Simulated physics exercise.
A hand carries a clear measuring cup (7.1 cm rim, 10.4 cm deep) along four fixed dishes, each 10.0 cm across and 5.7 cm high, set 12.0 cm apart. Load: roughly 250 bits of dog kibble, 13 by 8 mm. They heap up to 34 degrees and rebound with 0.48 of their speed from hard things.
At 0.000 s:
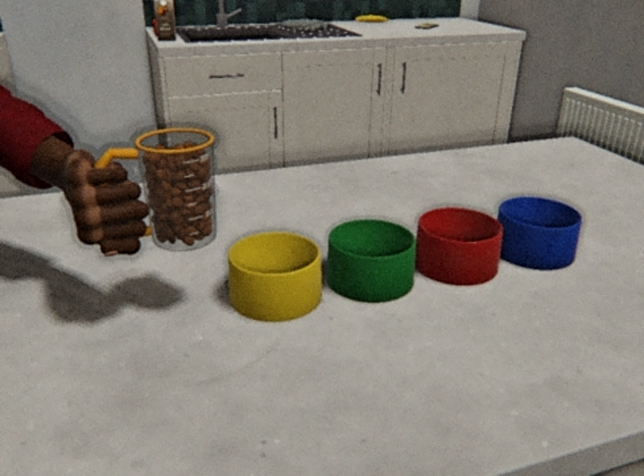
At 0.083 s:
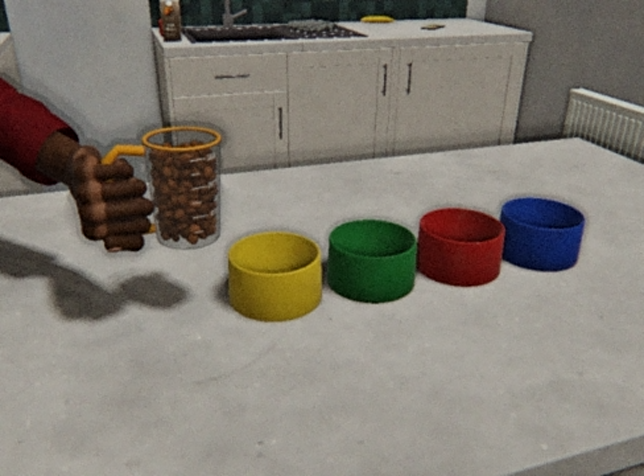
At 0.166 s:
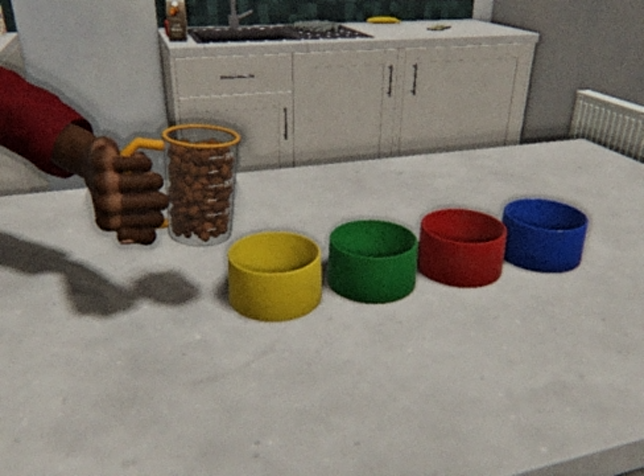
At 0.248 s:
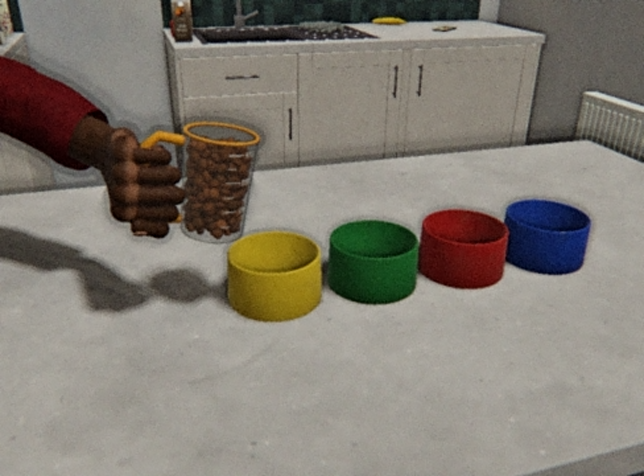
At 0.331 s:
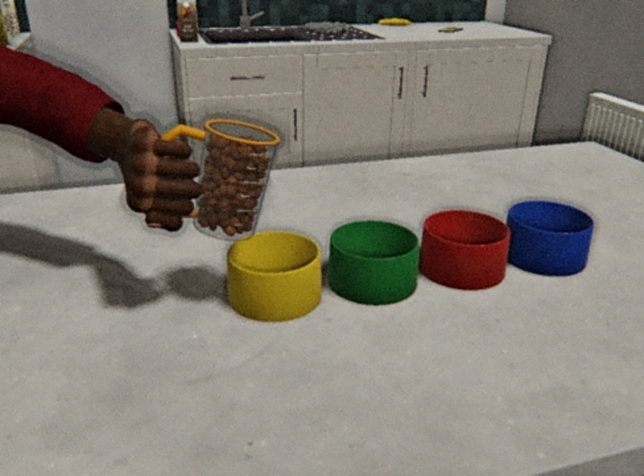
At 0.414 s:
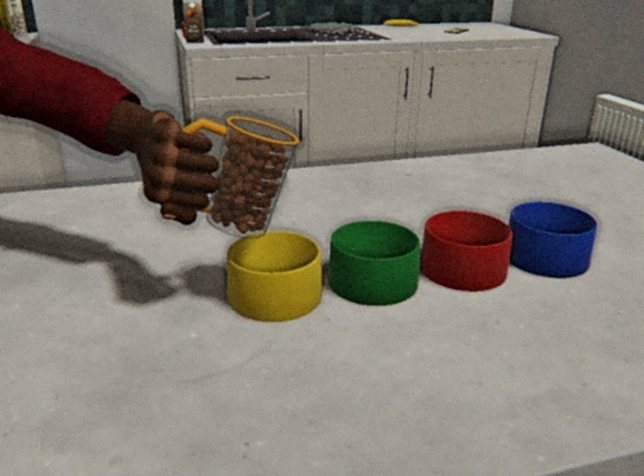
A hand moving a clear measuring cup of brown kibble rightward and gradually tilting it near four colourful dishes on a countertop.
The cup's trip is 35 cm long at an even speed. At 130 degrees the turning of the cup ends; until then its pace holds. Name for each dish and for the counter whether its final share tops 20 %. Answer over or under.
Red dish: Under; blue dish: Over; green dish: Under; yellow dish: Under; on the counter: Over.
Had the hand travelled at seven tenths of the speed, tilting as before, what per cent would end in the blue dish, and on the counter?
Then: Blue 30, counter 50.
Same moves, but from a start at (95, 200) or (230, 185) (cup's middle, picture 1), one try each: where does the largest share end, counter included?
The winner: Red, then blue.
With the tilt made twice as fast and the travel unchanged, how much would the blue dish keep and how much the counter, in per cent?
Blue 0; counter 10.
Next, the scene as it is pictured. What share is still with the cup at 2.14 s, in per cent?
Some 80 per cent of the load.
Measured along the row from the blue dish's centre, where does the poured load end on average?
About 4 cm to its left.
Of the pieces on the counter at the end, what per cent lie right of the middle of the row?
Roughly 100 per cent.
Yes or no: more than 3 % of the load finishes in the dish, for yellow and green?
Yellow no, green no.
Then, at 1.45 s, tilt 70 degrees; cup holds 100 %.
Then, at 2.14 s, tilt 104 degrees; cup holds 80 %, blue 15 %.
Then, at 2.86 s, tilt 130 degrees; cup holds 0 %, red 5 %, blue 45 %.
At rest (3.6 s), red 5 %, blue 45 %, green 0 %, yellow 0 %, counter 50 %.
